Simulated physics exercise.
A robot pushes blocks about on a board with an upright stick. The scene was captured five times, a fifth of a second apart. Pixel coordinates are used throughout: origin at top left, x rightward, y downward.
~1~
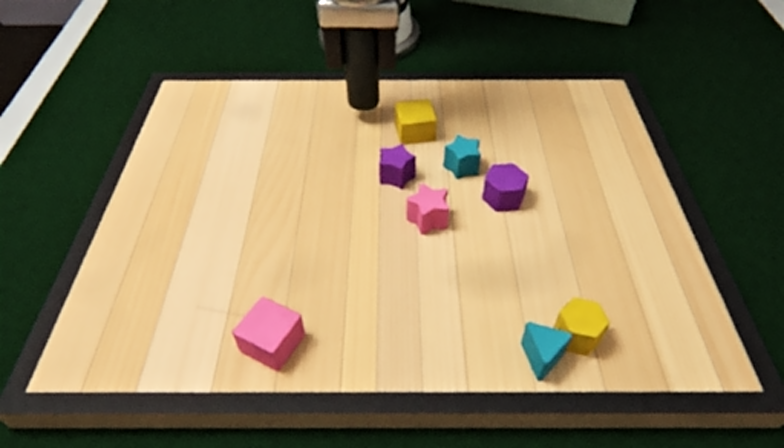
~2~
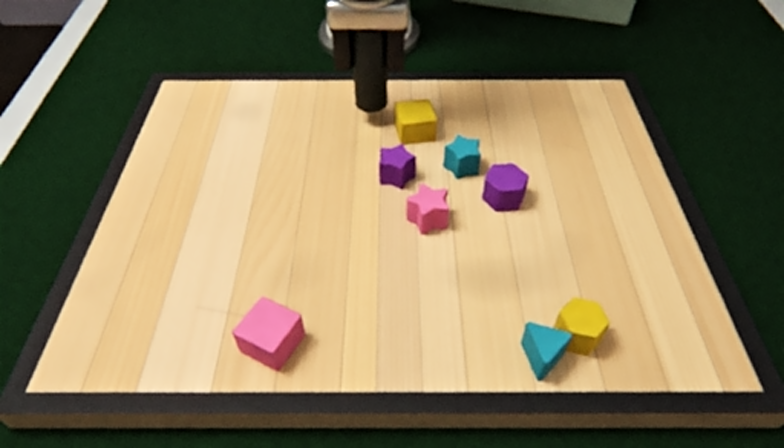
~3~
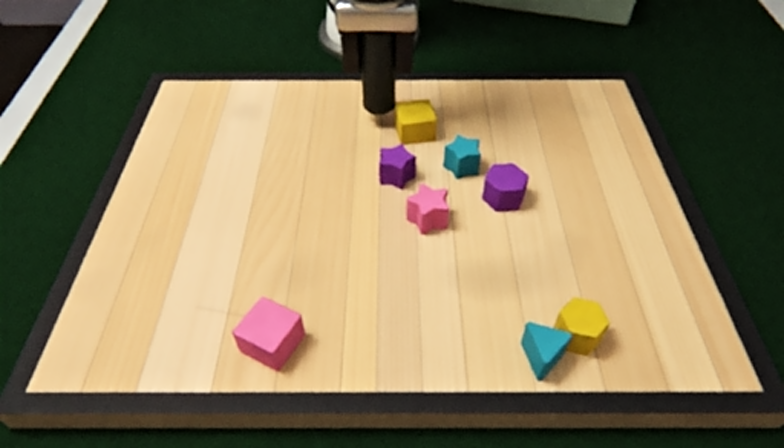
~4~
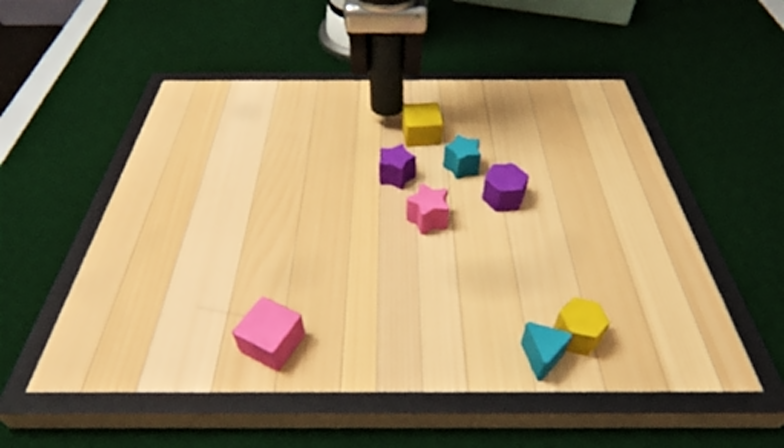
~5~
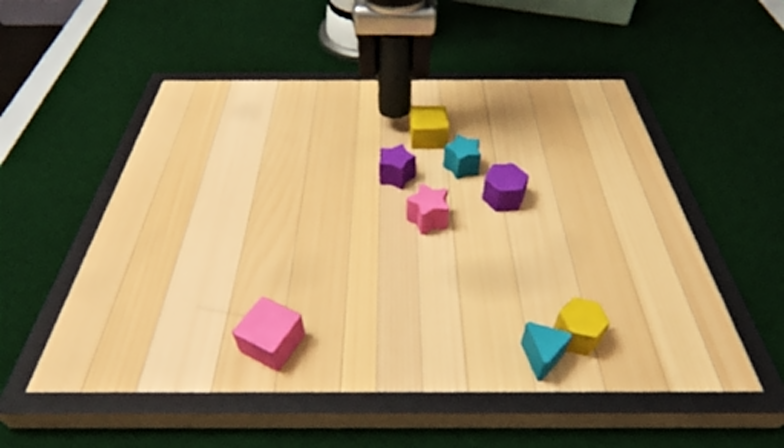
A robot arm with a dark upright stick reaches over the far edge of a pale wooden board with a dark rim, seen from above the near side by a still camera. Yellow, purple, turquoise and pink blocks cluster near the stick, with a pink cube at lower left and turquoise and yellow blocks at lower right. The stick slides right, then nudges the yellow square block slightly rightward.
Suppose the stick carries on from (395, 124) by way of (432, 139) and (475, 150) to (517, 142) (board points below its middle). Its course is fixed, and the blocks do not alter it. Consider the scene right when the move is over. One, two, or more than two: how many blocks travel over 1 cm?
I'd put the number at two.
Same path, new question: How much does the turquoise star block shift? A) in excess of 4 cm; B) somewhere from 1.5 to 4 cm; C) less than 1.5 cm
Option B.
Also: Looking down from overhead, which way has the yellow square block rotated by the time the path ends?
Seen from overhead, it turns clockwise.
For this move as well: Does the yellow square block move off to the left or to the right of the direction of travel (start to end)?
It gets pushed right.
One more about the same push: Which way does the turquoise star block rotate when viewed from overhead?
It ends up turned clockwise.
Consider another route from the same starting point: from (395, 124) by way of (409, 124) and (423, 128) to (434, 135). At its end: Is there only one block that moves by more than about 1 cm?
No, that is not how it ends up.
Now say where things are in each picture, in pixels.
In the first frame, stick's lower end at (364, 101); purple star block at (396, 155); yellow square block at (416, 111); turquoise star block at (464, 146).
In the second frame, stick at (371, 103); blocks still.
In the third frame, stick at (379, 105); blocks still.
In the fourth frame, stick at (387, 107); yellow square block at (422, 113).
In the fifth frame, stick at (395, 109); purple star block at (396, 155); yellow square block at (429, 116); turquoise star block at (464, 146).
What follows on the original path. One third of the way, stick at (433, 124); yellow square block at (470, 131); turquoise star block at (475, 155), turned 55° clockwise.
Two thirds of the way, stick at (477, 135); yellow square block at (512, 140), turned 30° clockwise; turquoise star block at (475, 156), turned 65° clockwise.
At the end, stick at (520, 127); purple star block still; yellow square block at (535, 144), turned 65° clockwise; turquoise star block at (475, 156), turned 65° clockwise.
